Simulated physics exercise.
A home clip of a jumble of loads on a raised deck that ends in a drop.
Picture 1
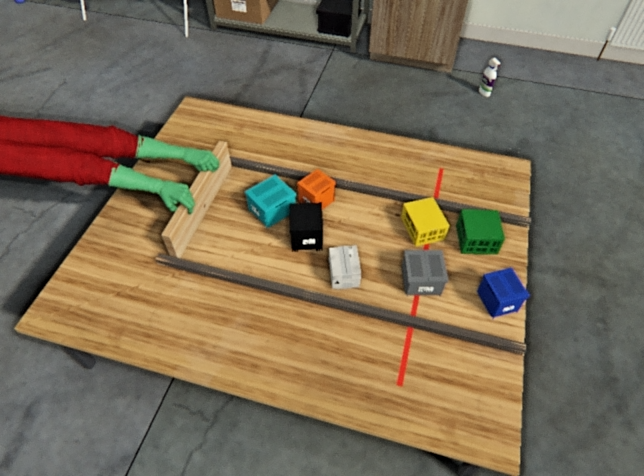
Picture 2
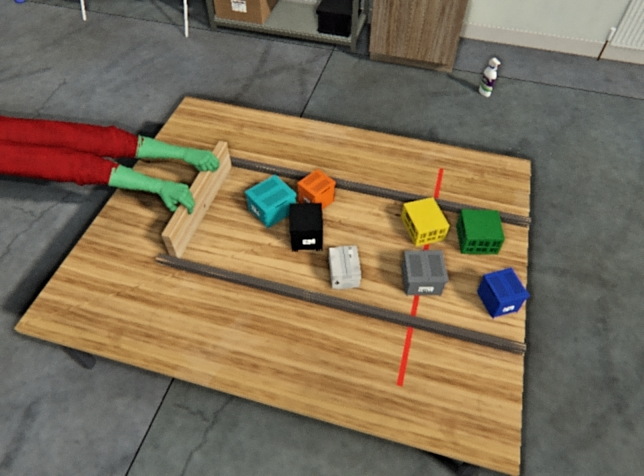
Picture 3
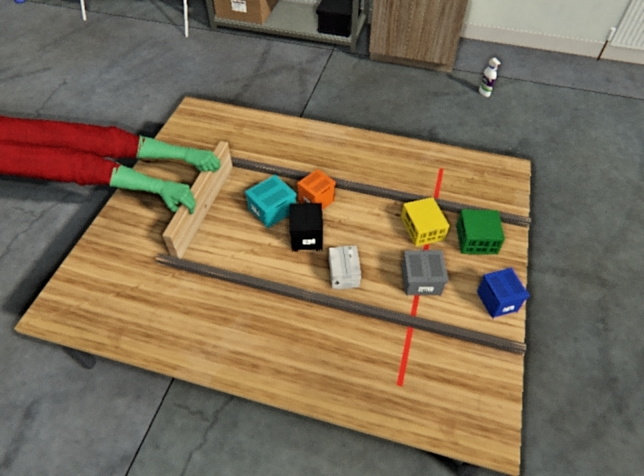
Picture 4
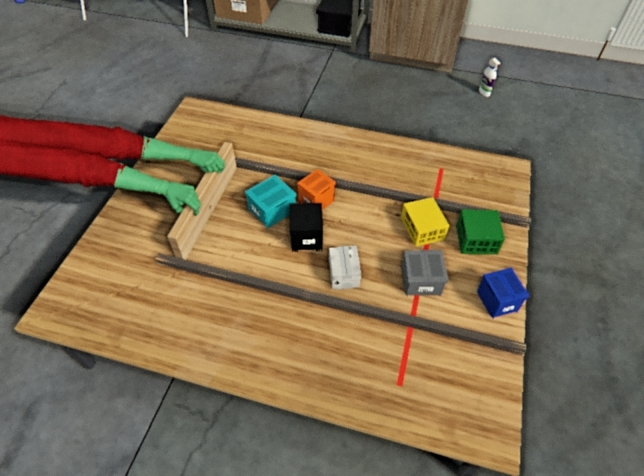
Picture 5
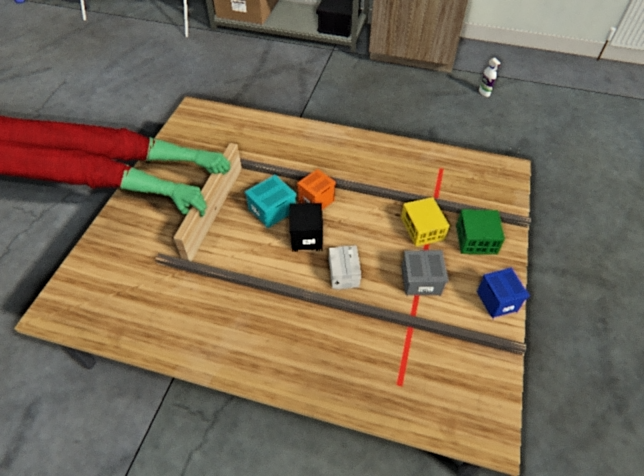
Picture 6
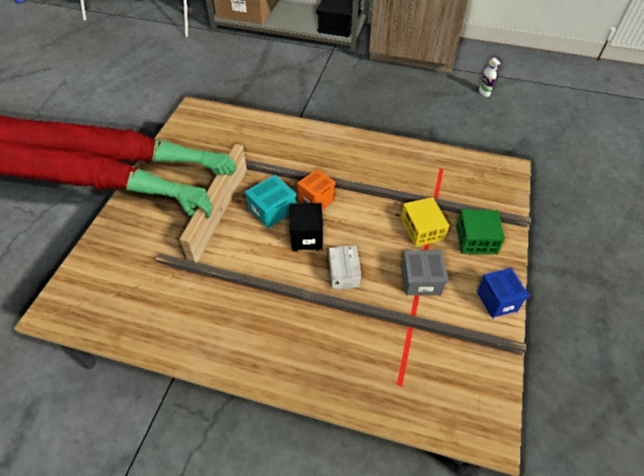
Two green-gloved hands slide a wooden plank slightly right toward colored boxes that stay still.
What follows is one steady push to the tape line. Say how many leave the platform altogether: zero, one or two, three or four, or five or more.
Outcome: The number that fall off is zero.
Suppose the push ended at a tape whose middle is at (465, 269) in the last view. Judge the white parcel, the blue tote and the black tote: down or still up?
The white parcel remains up; the blue tote falls; the black tote survives.
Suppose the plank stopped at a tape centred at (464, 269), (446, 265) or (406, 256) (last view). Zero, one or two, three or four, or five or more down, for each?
One after another: One to two; one or two; none.
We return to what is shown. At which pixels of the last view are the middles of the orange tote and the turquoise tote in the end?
The orange tote stops around (447, 211); the turquoise tote around (447, 239).
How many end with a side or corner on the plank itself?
It touches 4.
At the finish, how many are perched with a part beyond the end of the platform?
The number is 2.
Early on, none off yet; blue tote at rest near (501, 294); green crate at rest near (480, 232); grey tote at rest near (423, 273).
Finally, the number that fall off is zero.
